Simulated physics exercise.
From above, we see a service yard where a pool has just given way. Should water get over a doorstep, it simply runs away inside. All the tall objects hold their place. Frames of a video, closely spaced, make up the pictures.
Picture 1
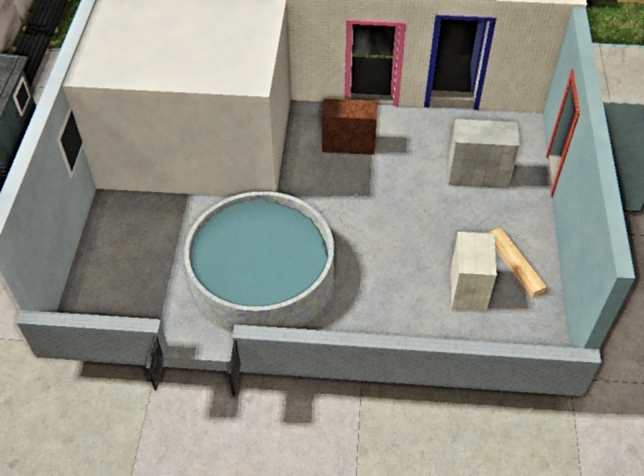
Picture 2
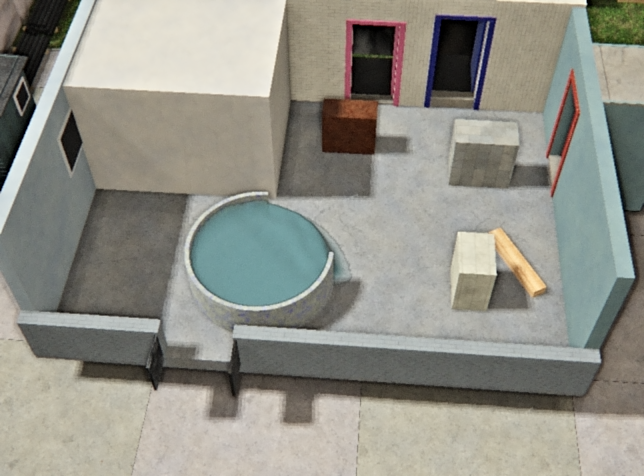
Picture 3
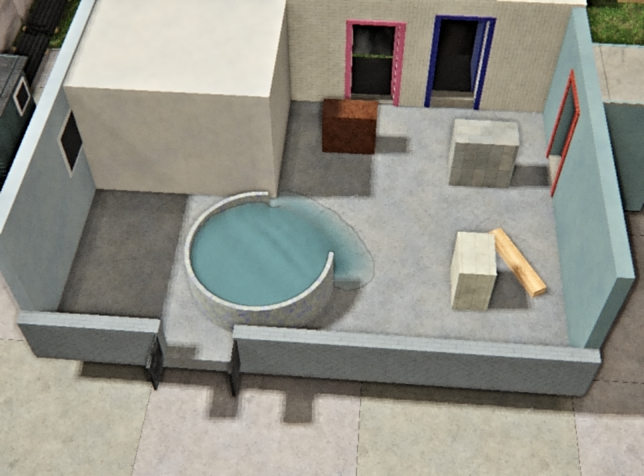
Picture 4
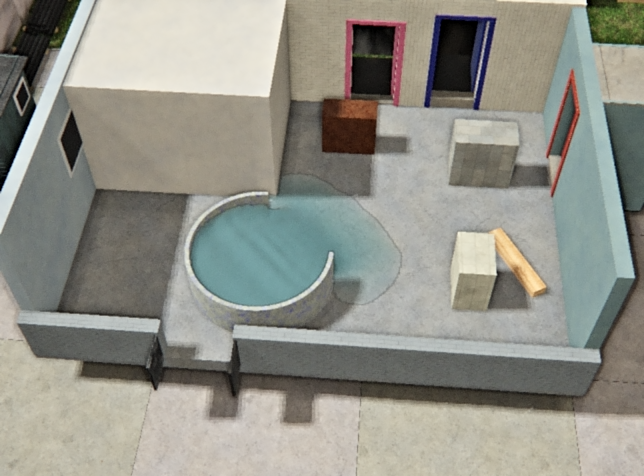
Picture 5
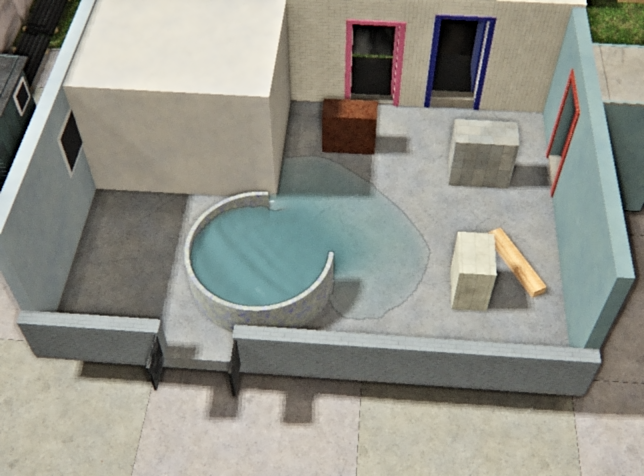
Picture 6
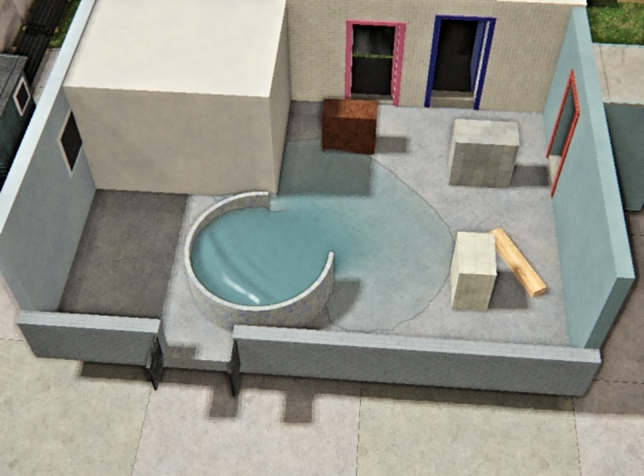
A walled concrete yard is seen from above, with a round pool of blue-green water standing left of centre beside a large cream block. A rusty-brown block sits near pink-framed and blue-framed openings at the back, while two pale blocks and a wooden beam stand to the right. The pool's right side opens and water pours out, spreading in a thin, widening sheet across the grey floor as the camera stays still.
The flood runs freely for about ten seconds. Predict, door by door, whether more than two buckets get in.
The blue door does not pass two; the pink door passes two; the red door passes two.
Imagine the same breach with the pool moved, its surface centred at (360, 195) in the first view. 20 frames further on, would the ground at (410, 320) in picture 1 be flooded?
That spot ends up unaffected.
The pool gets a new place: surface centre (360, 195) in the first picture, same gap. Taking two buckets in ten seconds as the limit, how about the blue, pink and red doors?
The blue door tops the threshold, the pink door tops the threshold, and the red door tops the threshold.
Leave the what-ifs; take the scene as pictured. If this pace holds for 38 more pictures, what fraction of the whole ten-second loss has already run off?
About 65 per cent.
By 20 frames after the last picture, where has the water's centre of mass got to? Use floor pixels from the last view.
Somewhere near (391, 209).
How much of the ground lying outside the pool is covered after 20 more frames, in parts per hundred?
Near 65 in a hundred.
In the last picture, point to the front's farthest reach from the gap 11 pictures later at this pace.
I'd go with roughly (539, 115).
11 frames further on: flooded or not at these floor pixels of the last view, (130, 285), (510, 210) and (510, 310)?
Lab note, in the order given: Unwetted, wet through, wet through.
A moment on, water covers 40 % of the floor; the blue door not reached, the pink door not reached, the red door not reached.
Next, water covers 55 % of the floor; the blue door wet at the sill, nothing in, the pink door wet at the sill, nothing in, the red door under two buckets in.
Then, water covers 65 % of the floor; the blue door under two buckets in, the pink door wet at the sill, nothing in, the red door over two buckets in.
Later, water covers 75 % of the floor; the blue door under two buckets in, the pink door over two buckets in, the red door far over two buckets in.
In the end, water covers 85 % of the floor; the blue door under two buckets in, the pink door over two buckets in, the red door far over two buckets in.
